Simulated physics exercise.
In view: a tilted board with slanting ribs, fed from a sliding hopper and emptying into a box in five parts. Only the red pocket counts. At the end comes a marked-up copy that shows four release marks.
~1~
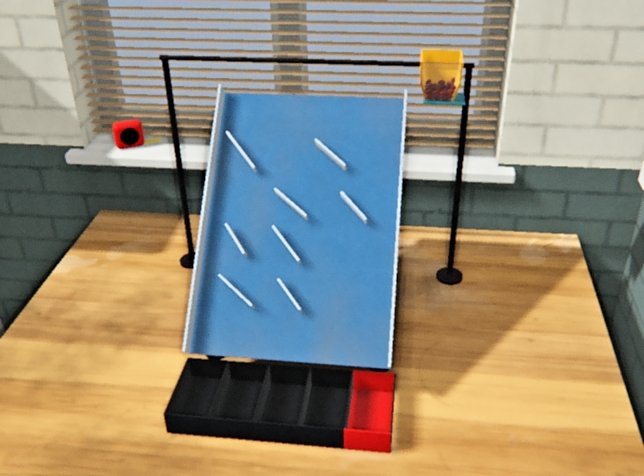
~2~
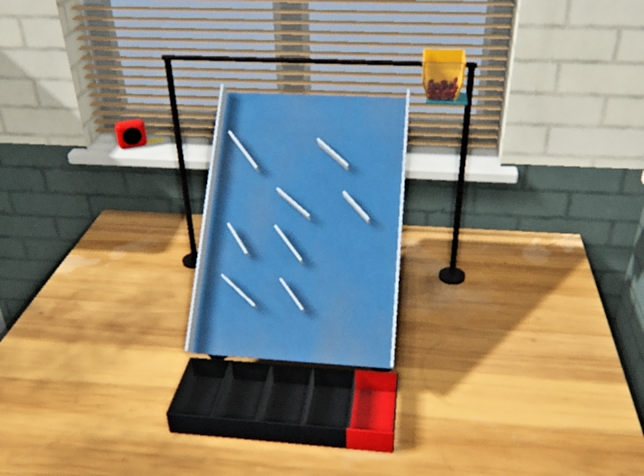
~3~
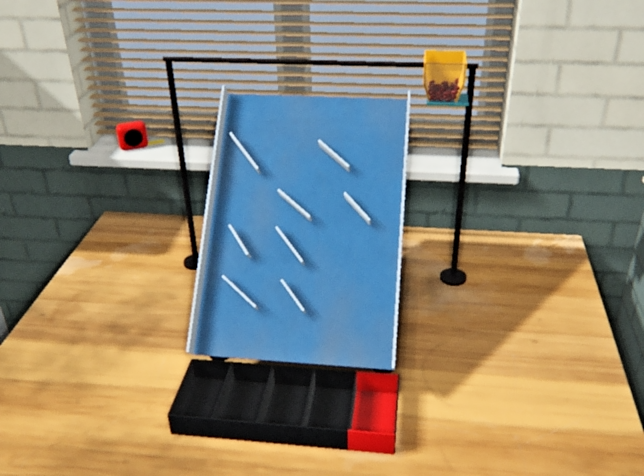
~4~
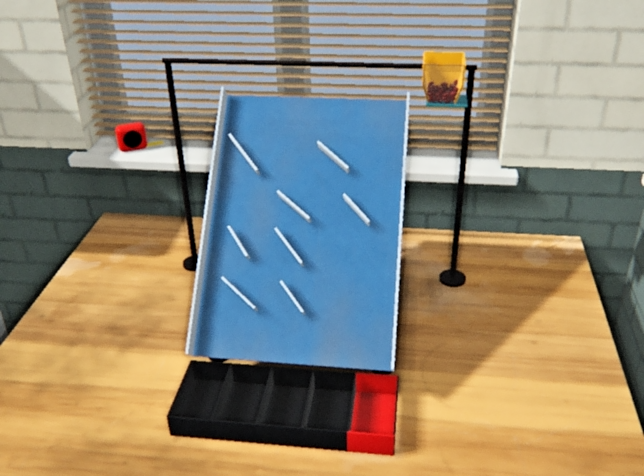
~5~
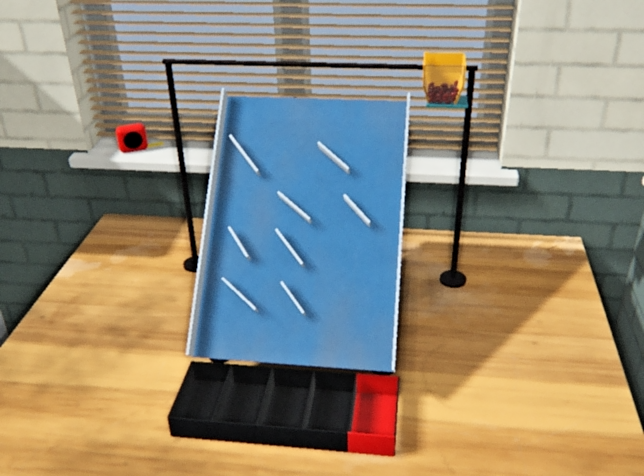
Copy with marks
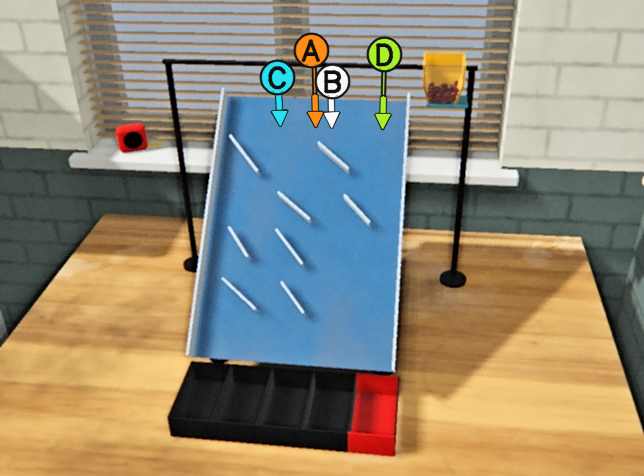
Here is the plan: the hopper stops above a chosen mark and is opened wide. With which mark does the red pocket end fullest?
I would pick mark D.
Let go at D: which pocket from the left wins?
It is the fifth one.
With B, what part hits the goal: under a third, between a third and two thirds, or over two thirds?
Over two thirds.
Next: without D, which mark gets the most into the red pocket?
That is mark B.
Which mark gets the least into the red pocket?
Mark C.
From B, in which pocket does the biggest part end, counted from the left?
It is the fifth one.
On the marked copy, mark A meets the board at (315, 121); mark B meets the board at (331, 122); mark C meets the board at (280, 120); mark D meets the board at (382, 123).
Choosing A, close to half in the red pocket, close to a third in other pockets, only a few held on the board.
Choosing B, close to two thirds in the red pocket, close to a quarter in other pockets, a small share outside the box.
Choosing C, close to a quarter in the red pocket, close to two thirds in other pockets, a small share outside the box.
Choosing D, all but a few in the red pocket, only a few outside the box.
